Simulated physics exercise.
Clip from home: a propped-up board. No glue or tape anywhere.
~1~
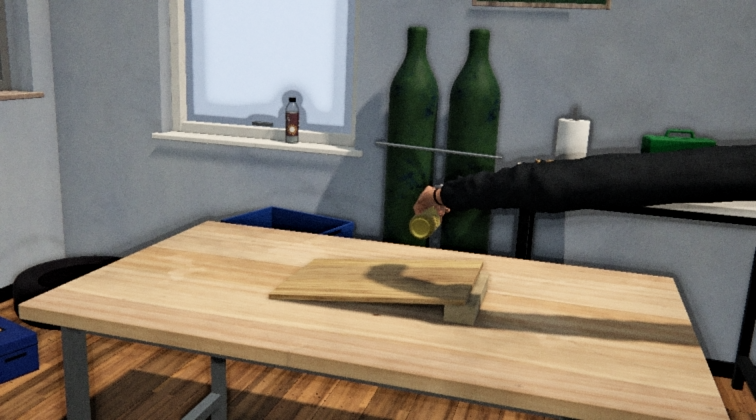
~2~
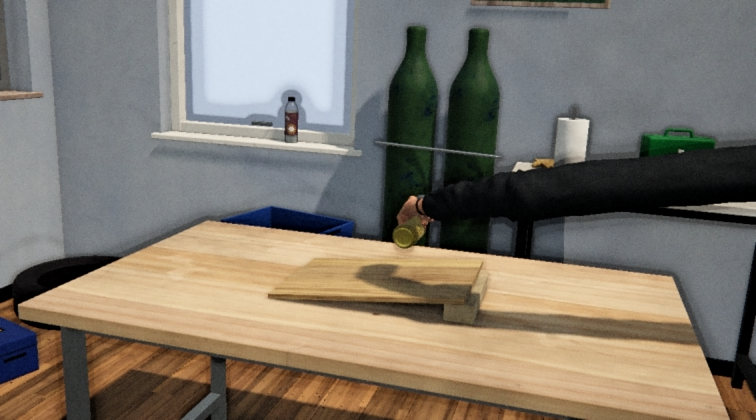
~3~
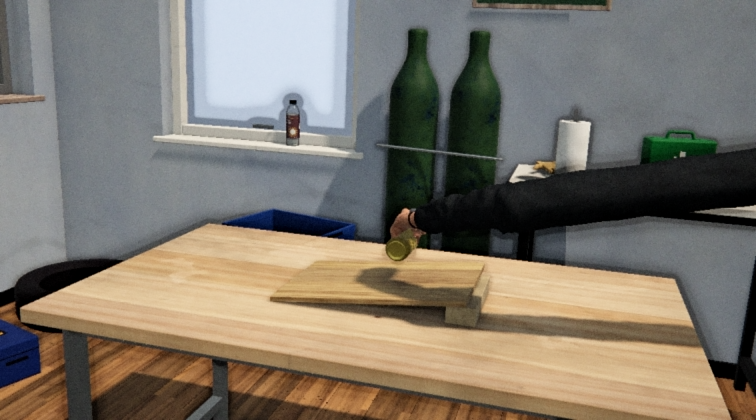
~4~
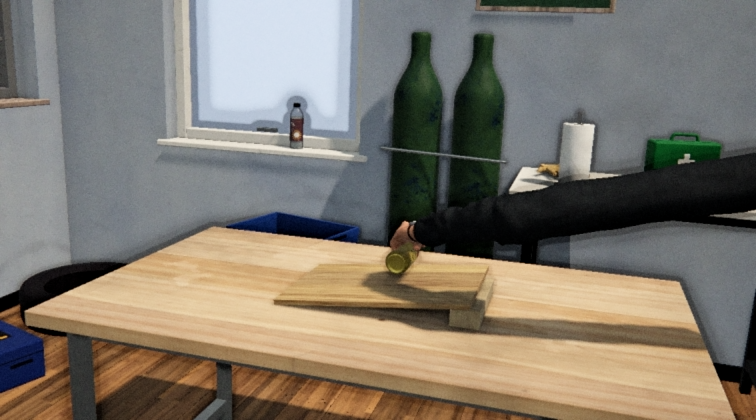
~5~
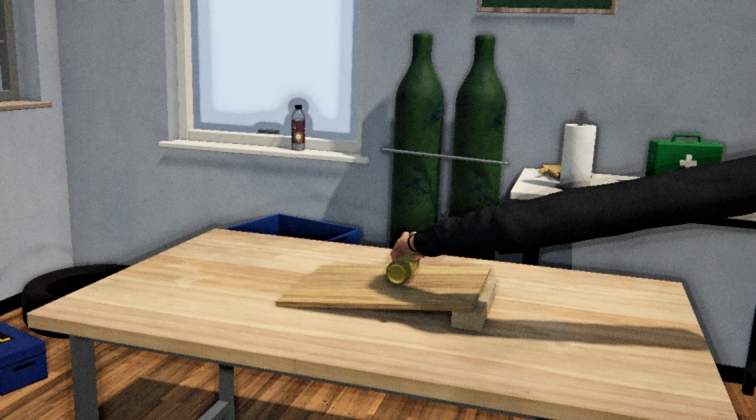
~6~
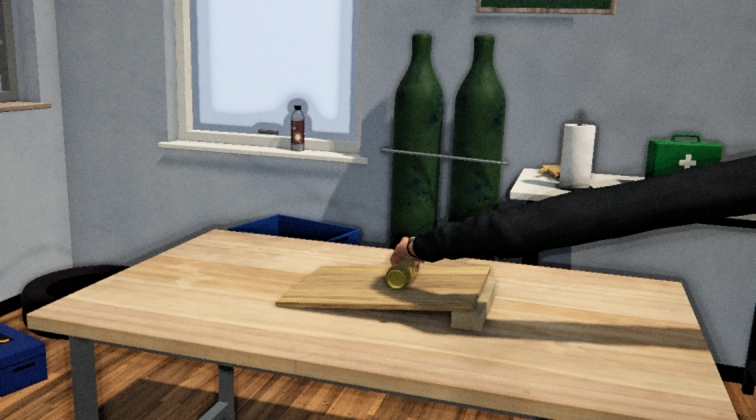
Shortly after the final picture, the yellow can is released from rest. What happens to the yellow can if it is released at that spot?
It is going to make its way down.
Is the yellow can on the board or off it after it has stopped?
Watch the yellow can: It goes over the edge.
Then, 0.90 s past the last view, yellow can displaced well along near (331, 271).
Then, 1.50 s past the last view, yellow can now off the board.
Then, 2.10 s past the last view, things are still on the move.
Then, 2.50 s past the last view, as before.
Finally, off the board, yellow can. The yellow can runs down the board.
